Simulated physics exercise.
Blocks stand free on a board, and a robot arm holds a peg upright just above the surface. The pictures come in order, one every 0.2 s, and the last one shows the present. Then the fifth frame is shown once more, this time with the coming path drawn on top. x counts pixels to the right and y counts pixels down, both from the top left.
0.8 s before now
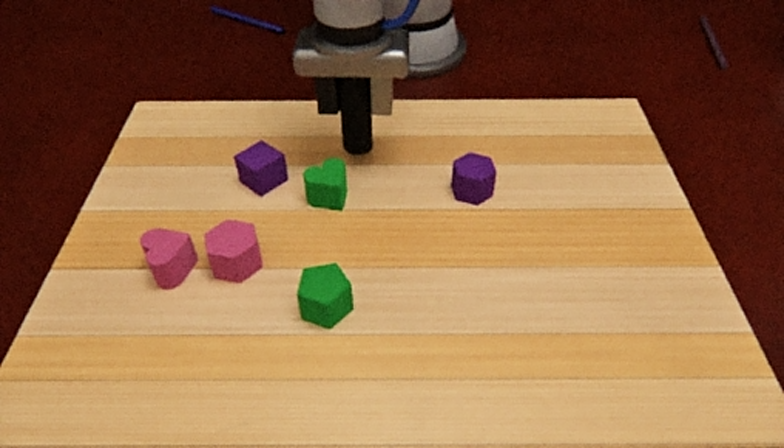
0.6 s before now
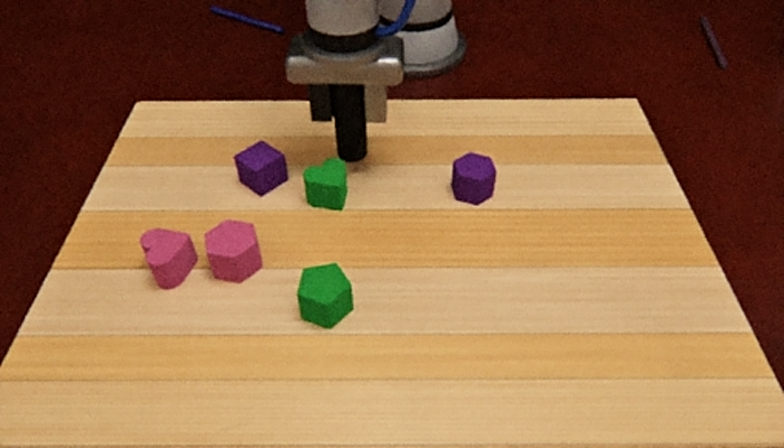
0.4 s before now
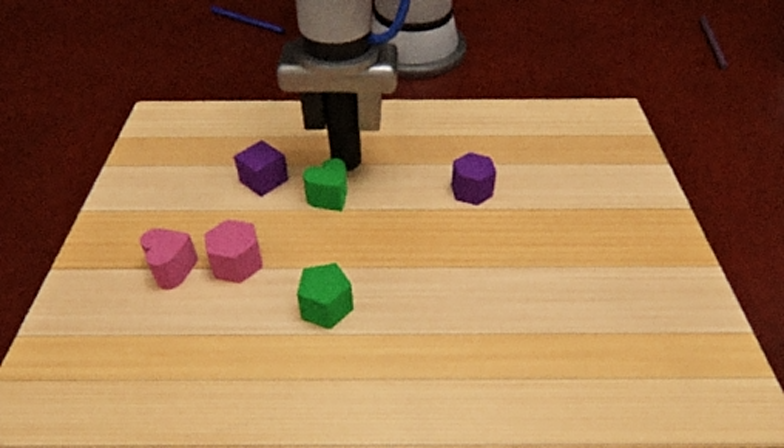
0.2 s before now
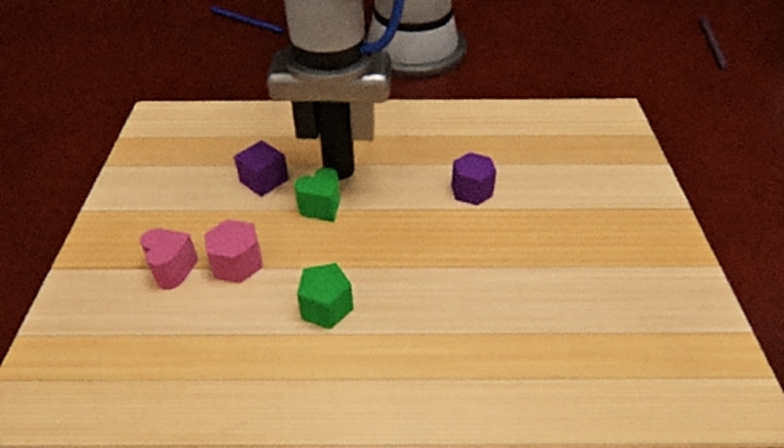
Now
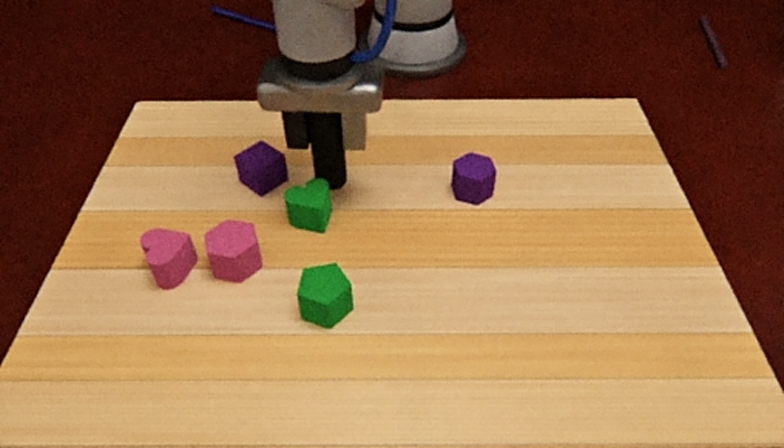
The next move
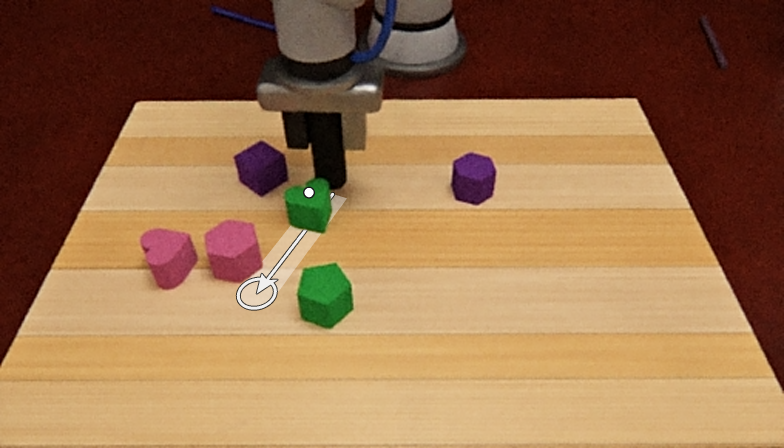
A robot arm holding a dark peg upright moves toward the viewer and slightly left over a striped wooden board, approaching a green heart-shaped block. The peg then pushes that block a short way forward and left, while the pink, purple and other green blocks stay still.
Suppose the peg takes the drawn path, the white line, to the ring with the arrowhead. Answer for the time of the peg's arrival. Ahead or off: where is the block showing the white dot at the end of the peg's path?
Answer: Still ahead.
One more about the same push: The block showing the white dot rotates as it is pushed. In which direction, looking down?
Spins clockwise.
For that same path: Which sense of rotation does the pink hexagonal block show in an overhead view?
The block turns clockwise.
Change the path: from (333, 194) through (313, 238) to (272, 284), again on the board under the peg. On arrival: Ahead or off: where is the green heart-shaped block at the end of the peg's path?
When the path is over, you would find the green heart-shaped block still in front of the peg.
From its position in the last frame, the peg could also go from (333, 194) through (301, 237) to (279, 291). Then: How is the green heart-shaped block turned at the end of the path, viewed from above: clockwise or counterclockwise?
My prediction: CW.
The line goes from (333, 194) directly to (257, 293); the dot is on the green heart-shaped block.
What follows on the original path. One third of the way, peg (308, 212); green heart-shaped block (279, 224).
Two thirds of the way, peg (282, 245); pink hexagonal block (216, 244), turned 25° clockwise; green heart-shaped block (262, 256), turned 55° clockwise.
At the end, peg (254, 281); pink hexagonal block (214, 245), turned 35° clockwise; green heart-shaped block (232, 295), turned 50° clockwise; green pentagonal block unmoved.
